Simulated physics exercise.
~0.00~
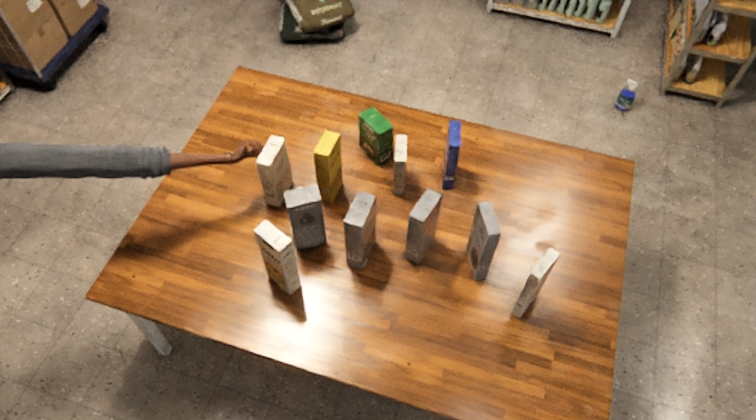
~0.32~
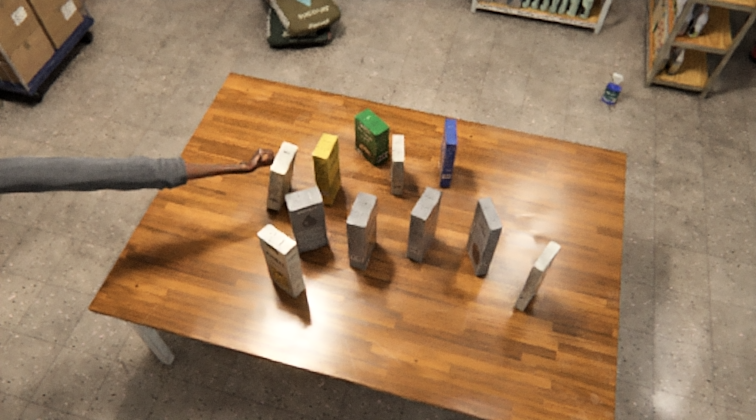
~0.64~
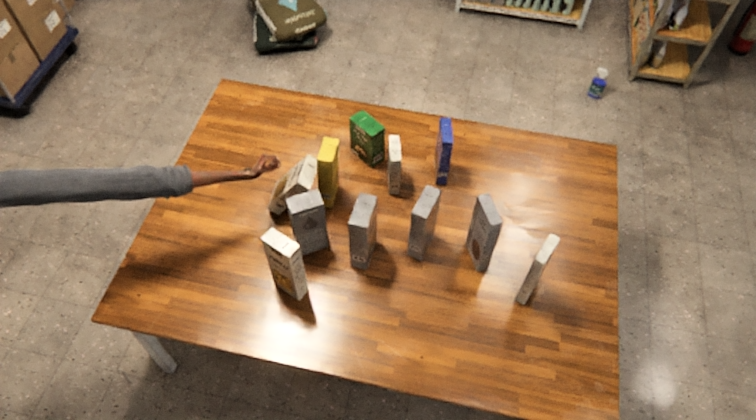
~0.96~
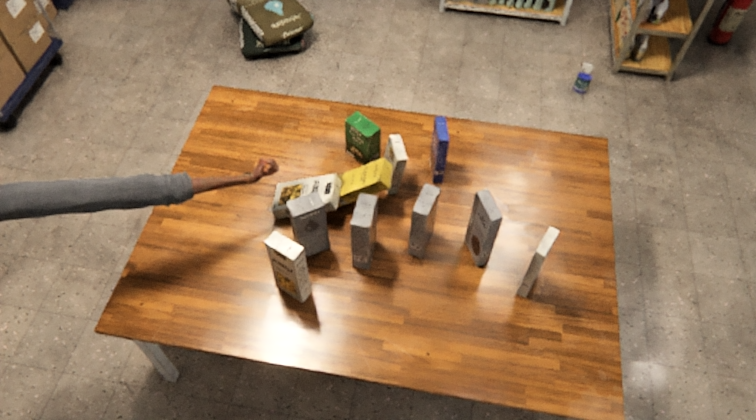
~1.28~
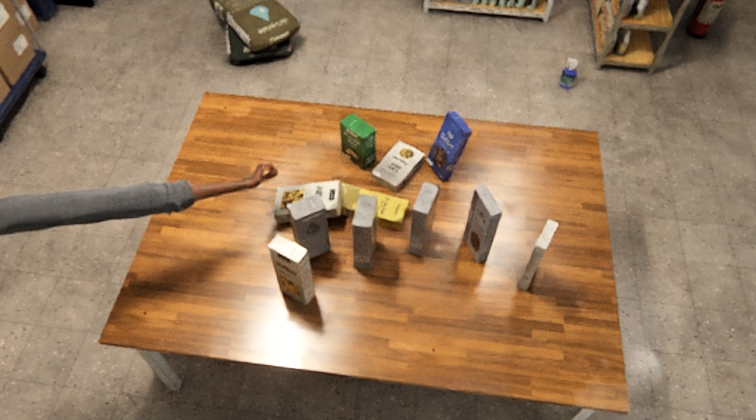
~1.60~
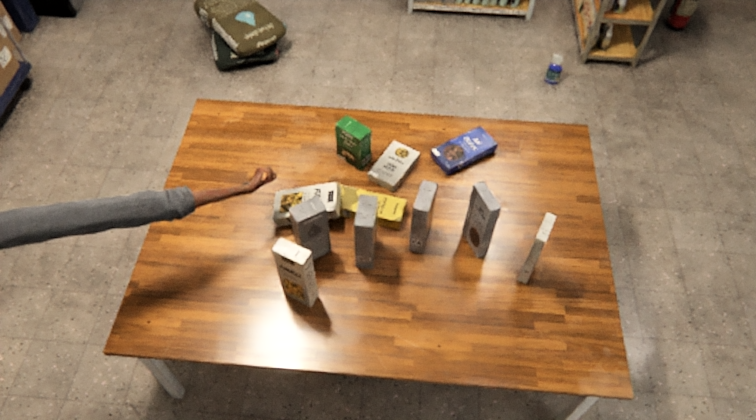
Cereal boxes stand loosely grouped on a wooden table, seen from above in a room with a concrete floor and shelving, as the view drifts slightly sideways. A grey-sleeved arm reaches in from the left and nudges a whitish box, which leans right into a yellow one. The whitish box falls, and the yellow box topples rightward toward a small pale box near the middle. That pale box drops flat, and the blue box beyond it tips right and goes down too. The green box at the back and the grey and white boxes in front remain standing.
